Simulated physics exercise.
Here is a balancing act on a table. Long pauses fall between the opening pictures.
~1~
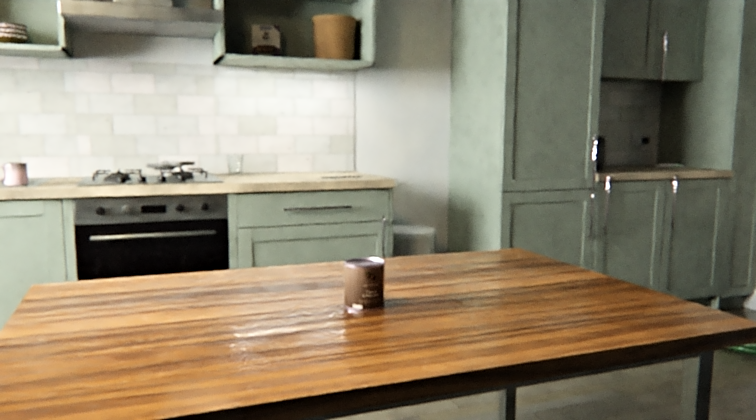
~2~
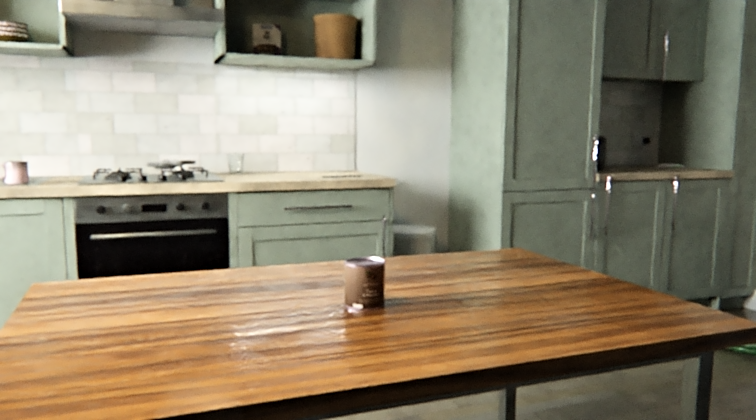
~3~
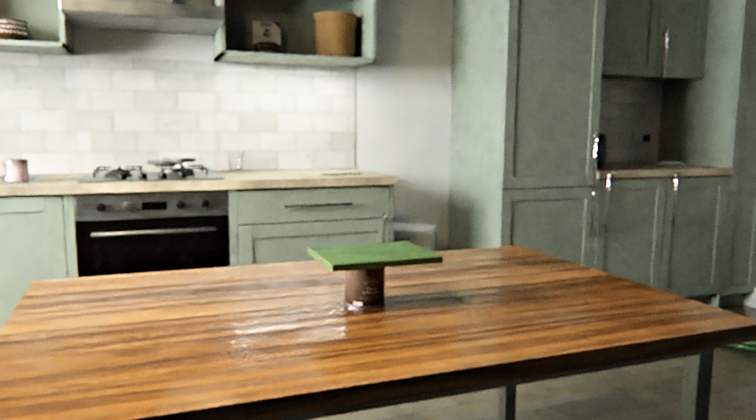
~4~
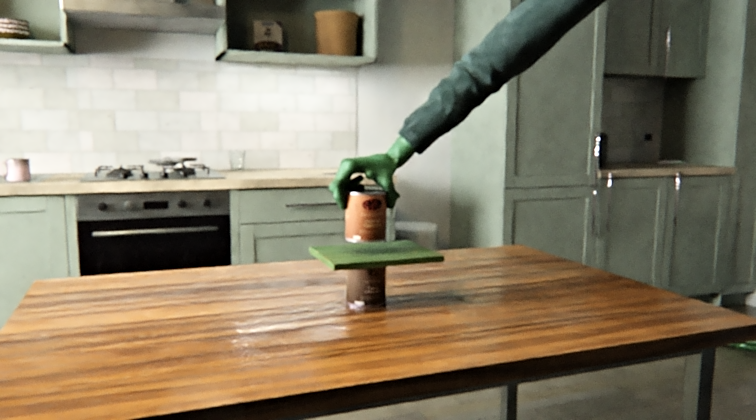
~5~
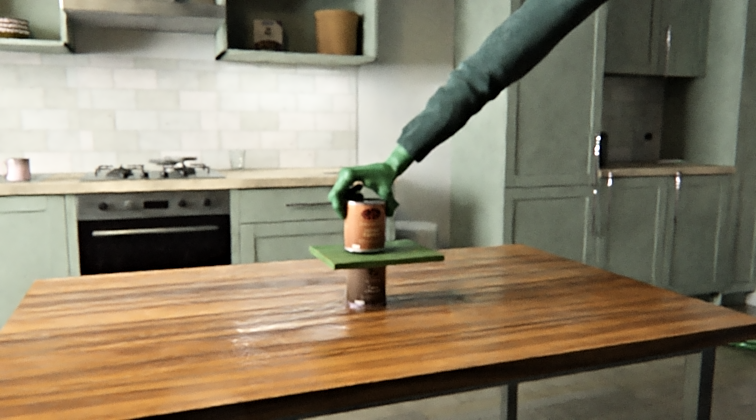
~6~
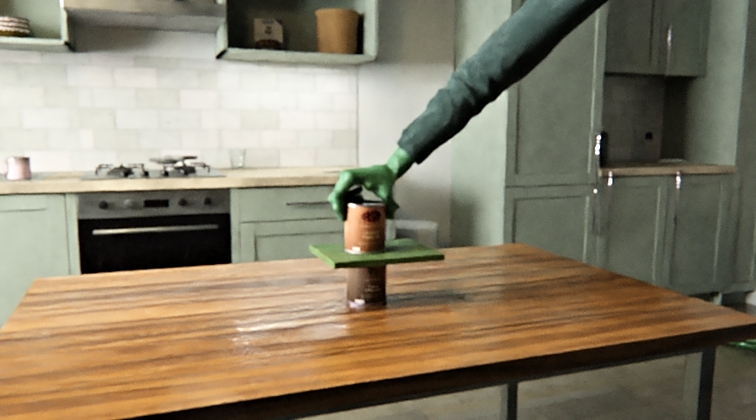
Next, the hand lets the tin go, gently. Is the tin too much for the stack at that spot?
I reckon the stack bears the weight fine.
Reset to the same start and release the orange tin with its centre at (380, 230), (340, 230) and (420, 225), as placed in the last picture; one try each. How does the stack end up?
The first time it stays standing, the second time it stays standing, and the third time it collapses.
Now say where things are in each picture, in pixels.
In the first picture, the last thing is not in view yet; brown tin (364, 284).
In the second picture, the last thing is not in view yet; brown tin (365, 283).
In the third picture, the last thing is not in view yet; brown tin (365, 281).
The fourth picture shows on its way; orange tin (366, 215); brown tin (366, 280).
The fifth picture shows on its way; orange tin (365, 224); brown tin (366, 279).
The sixth picture shows in place under the hand; orange tin (365, 227); brown tin (367, 278).
Then, 0.30 s after the last picture, nothing has stirred.
Then, 0.70 s after the last picture, orange tin resting near (365, 227).
At rest, all 3 in place. Seen from the same camera at the end, orange tin near (365, 227). The stack stays up.
